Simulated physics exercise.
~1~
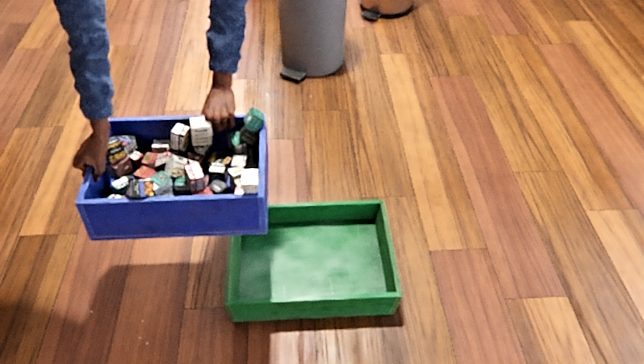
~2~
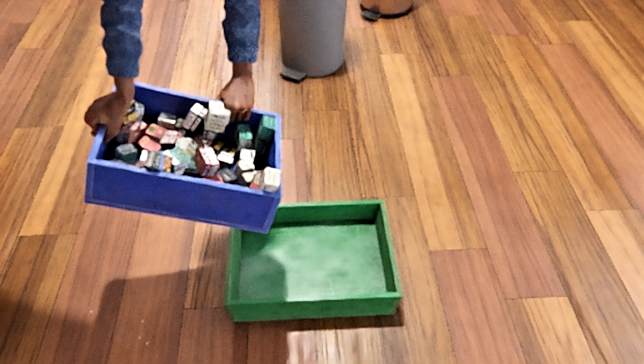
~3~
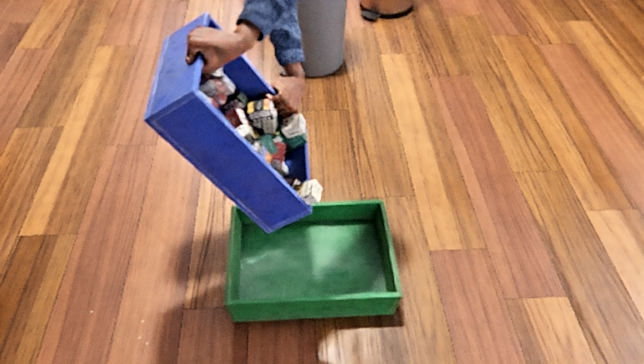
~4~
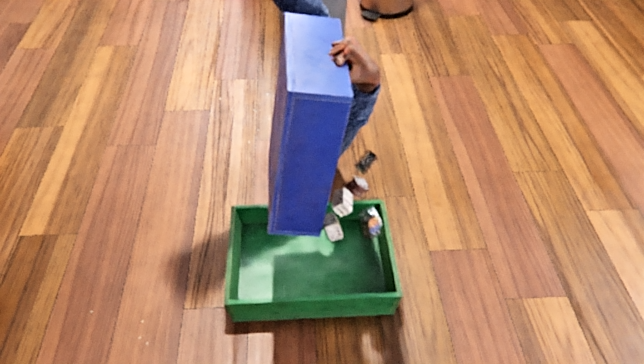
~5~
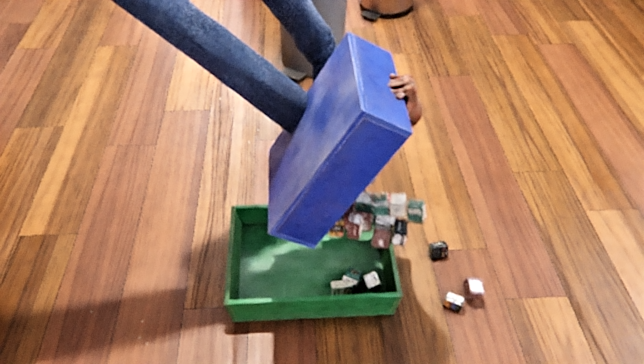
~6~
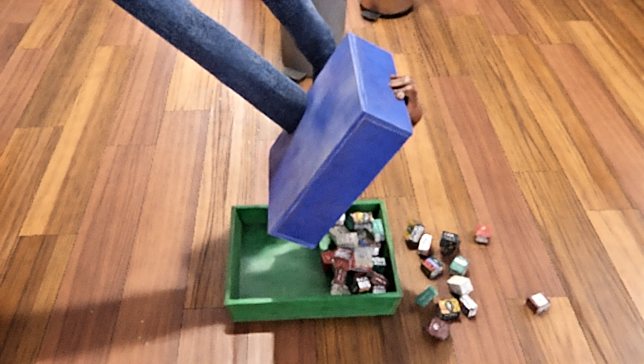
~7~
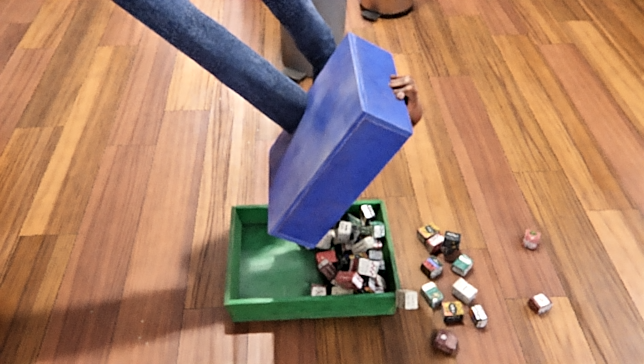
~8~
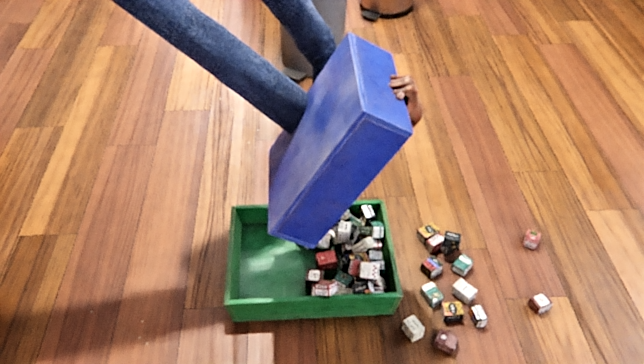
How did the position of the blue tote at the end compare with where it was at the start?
At the start the blue tote was above and to the left of the green carton. By the end it was farther right and a little higher, held tipped over the green carton.
